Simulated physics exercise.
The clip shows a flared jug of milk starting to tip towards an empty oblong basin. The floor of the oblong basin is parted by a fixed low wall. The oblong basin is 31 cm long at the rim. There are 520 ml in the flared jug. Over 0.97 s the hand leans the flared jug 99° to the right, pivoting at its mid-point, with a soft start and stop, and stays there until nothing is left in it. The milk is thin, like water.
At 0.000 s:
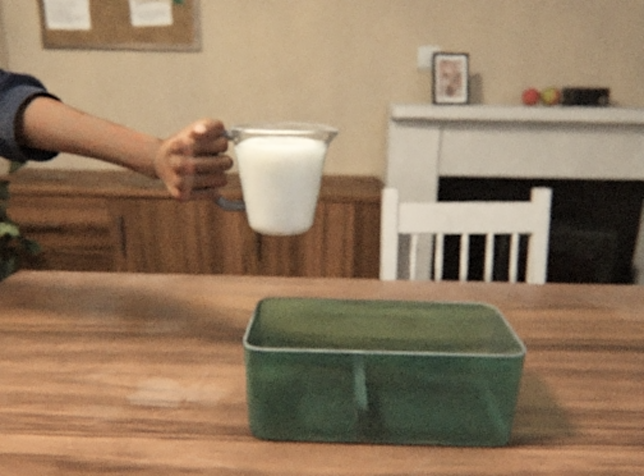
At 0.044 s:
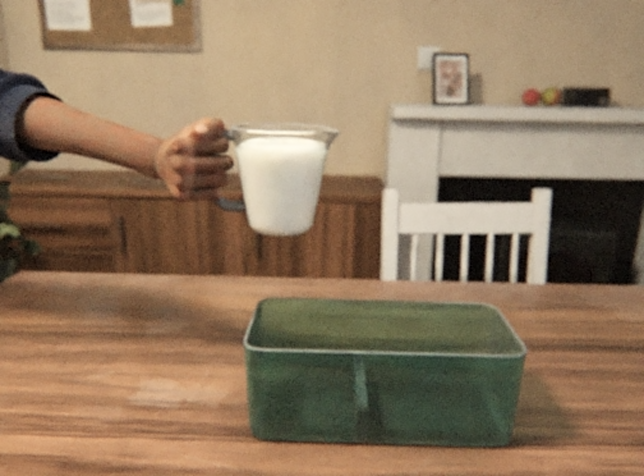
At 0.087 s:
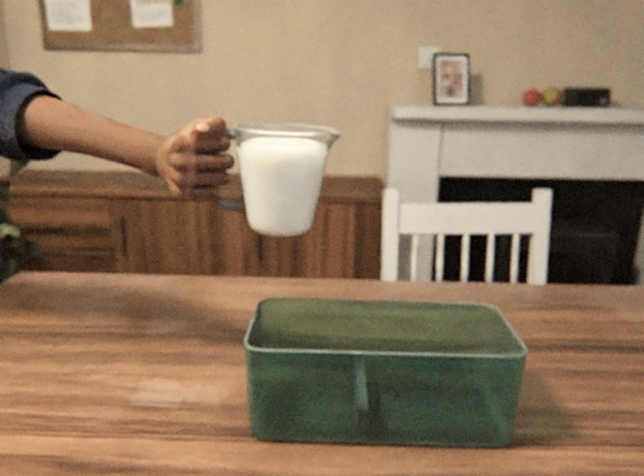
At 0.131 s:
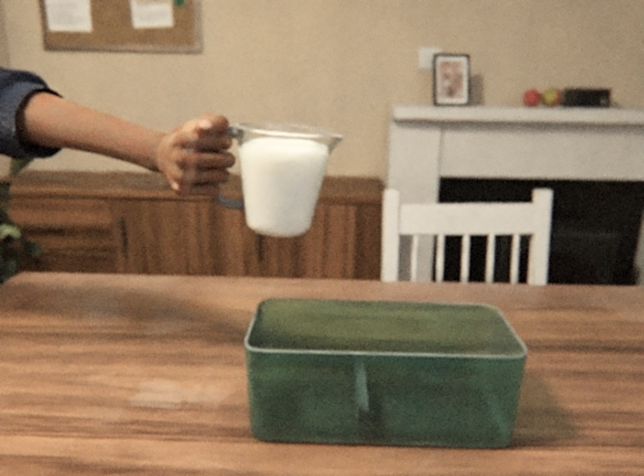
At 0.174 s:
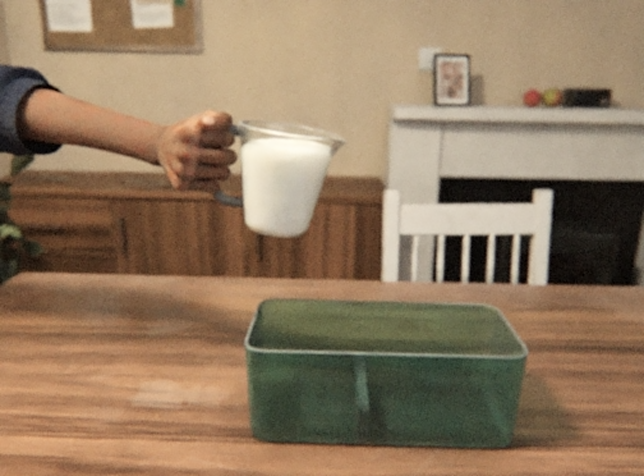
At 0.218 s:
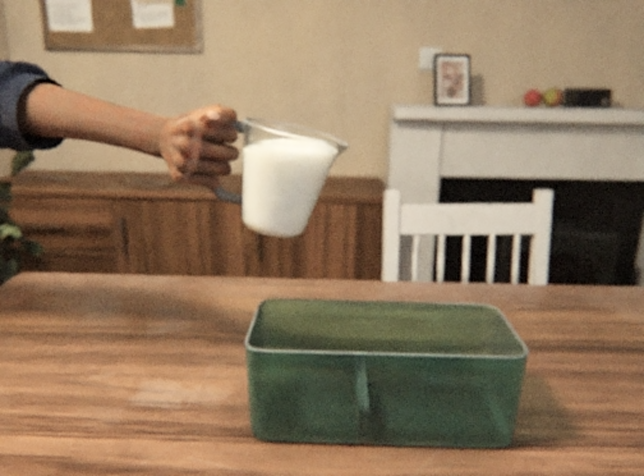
In a dining room, a hand slowly tilting a clear flared jug of milk rightward above a green oblong basin on a wooden table.
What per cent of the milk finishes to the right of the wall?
About 94 per cent.
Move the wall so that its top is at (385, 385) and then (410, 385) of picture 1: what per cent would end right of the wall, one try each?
In turn about 80 and 25 per cent.
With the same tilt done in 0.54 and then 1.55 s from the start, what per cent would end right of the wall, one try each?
In turn about 90 and 95 per cent.
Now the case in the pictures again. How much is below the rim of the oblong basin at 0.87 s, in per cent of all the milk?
About 52 per cent.
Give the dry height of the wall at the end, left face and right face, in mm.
Some 40 mm on the left and 20 mm on the right.
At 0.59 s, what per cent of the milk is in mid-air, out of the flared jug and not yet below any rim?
About 22 per cent.
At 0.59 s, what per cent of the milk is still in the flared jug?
Some 74 per cent.
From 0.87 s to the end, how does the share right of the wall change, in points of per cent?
It goes up by about 42.
After 0.59 s the tilt is 67° and 75 per cent is still to pour, 0 is left of the wall and 4 right of it.
After 0.87 s the tilt is 96° and 23 per cent is still to pour, 1 is left of the wall and 51 right of it.
After 1.16 s the tilt is 99° and 1 per cent is still to pour, 3 is left of the wall and 90 right of it.
After 1.47 s the tilt is 99° and 0 per cent is still to pour, 4 is left of the wall and 94 right of it.
In the end 4 per cent lies left of the wall, 94 right of it and 2 outside.
